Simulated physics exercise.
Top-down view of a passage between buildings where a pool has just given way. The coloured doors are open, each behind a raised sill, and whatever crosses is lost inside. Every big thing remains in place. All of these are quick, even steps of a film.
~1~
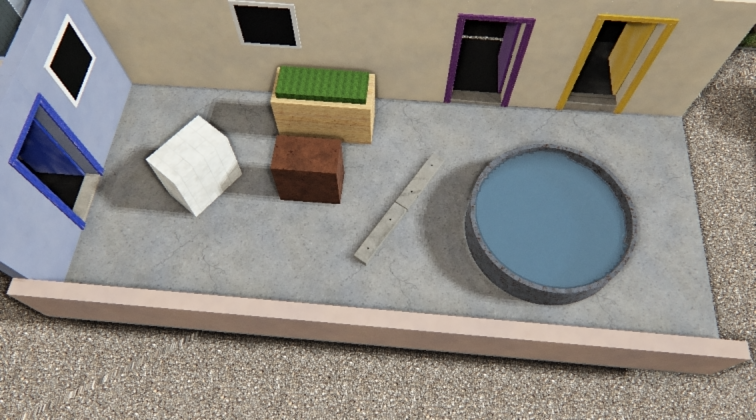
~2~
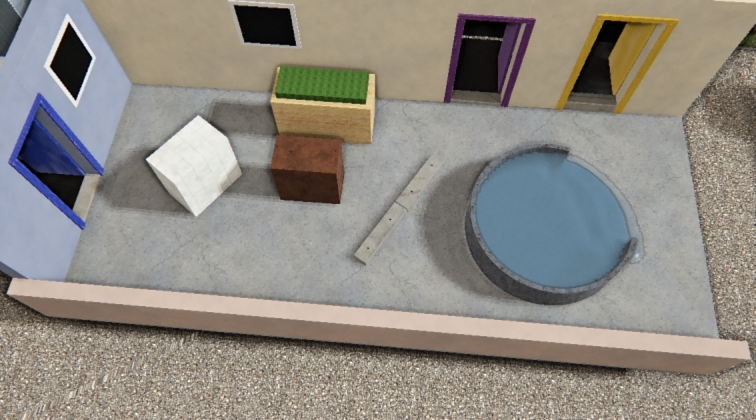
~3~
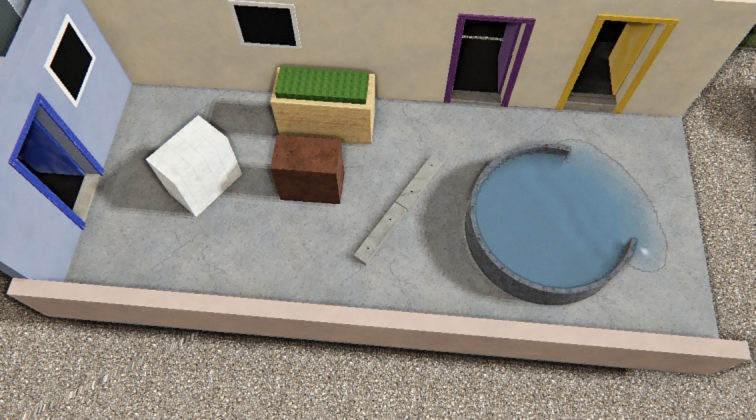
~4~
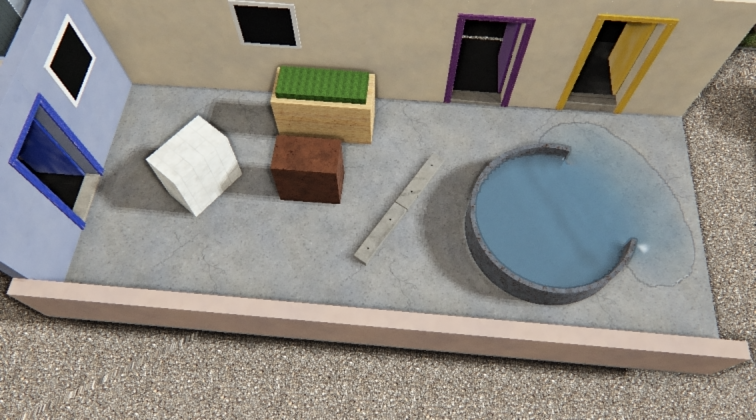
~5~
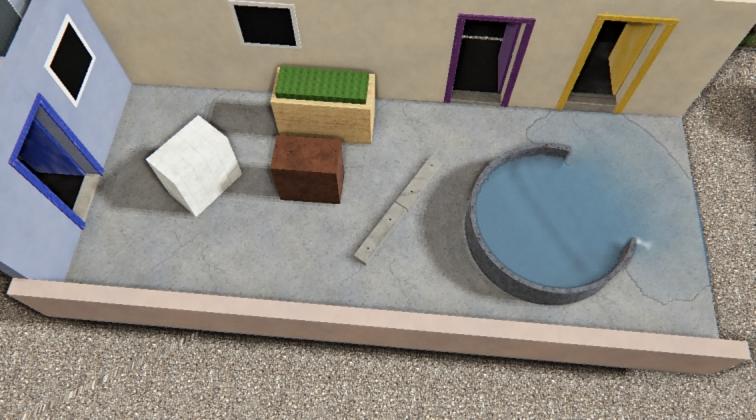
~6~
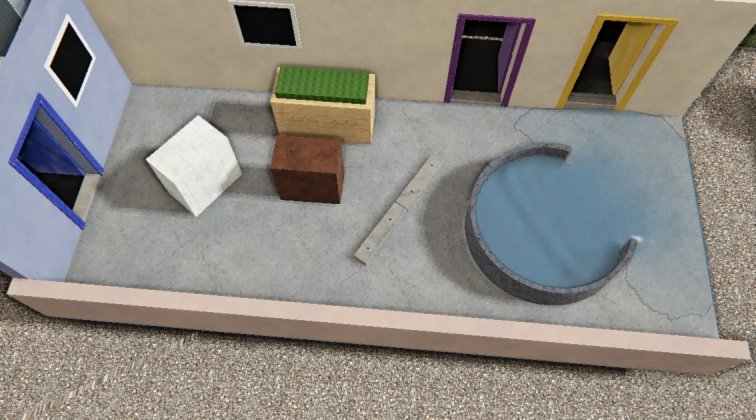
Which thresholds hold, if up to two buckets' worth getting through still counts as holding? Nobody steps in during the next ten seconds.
The purple door holds; the blue door holds; the yellow door holds.
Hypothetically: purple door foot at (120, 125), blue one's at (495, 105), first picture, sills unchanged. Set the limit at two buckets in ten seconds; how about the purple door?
Taken on its own, the purple door stays beneath the limit.
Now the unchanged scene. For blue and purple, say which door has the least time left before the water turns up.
Answer: The purple door.
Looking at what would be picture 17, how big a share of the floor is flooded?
My estimate is near 20 per cent.
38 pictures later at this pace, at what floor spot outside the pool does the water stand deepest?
At about (609, 128).
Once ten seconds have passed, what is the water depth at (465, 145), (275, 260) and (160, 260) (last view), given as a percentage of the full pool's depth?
Around 2, 2 and 0 percent, in that order.
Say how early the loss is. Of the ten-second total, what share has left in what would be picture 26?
Log: Around 65 %, estimated.
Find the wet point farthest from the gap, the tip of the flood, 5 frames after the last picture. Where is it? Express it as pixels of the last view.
(495, 113).
A moment on, water covers 15 % of the floor; the purple door not reached, the blue door not reached, the yellow door wet at the sill, nothing in.
Next, water covers 20 % of the floor; the purple door wet at the sill, nothing in, the blue door not reached, the yellow door under two buckets in.
Then, water covers 20 % of the floor; the purple door wet at the sill, nothing in, the blue door not reached, the yellow door under two buckets in.
Later, water covers 30 % of the floor; the purple door wet at the sill, nothing in, the blue door not reached, the yellow door under two buckets in.
In the end, water covers 30 % of the floor; the purple door wet at the sill, nothing in, the blue door not reached, the yellow door under two buckets in.
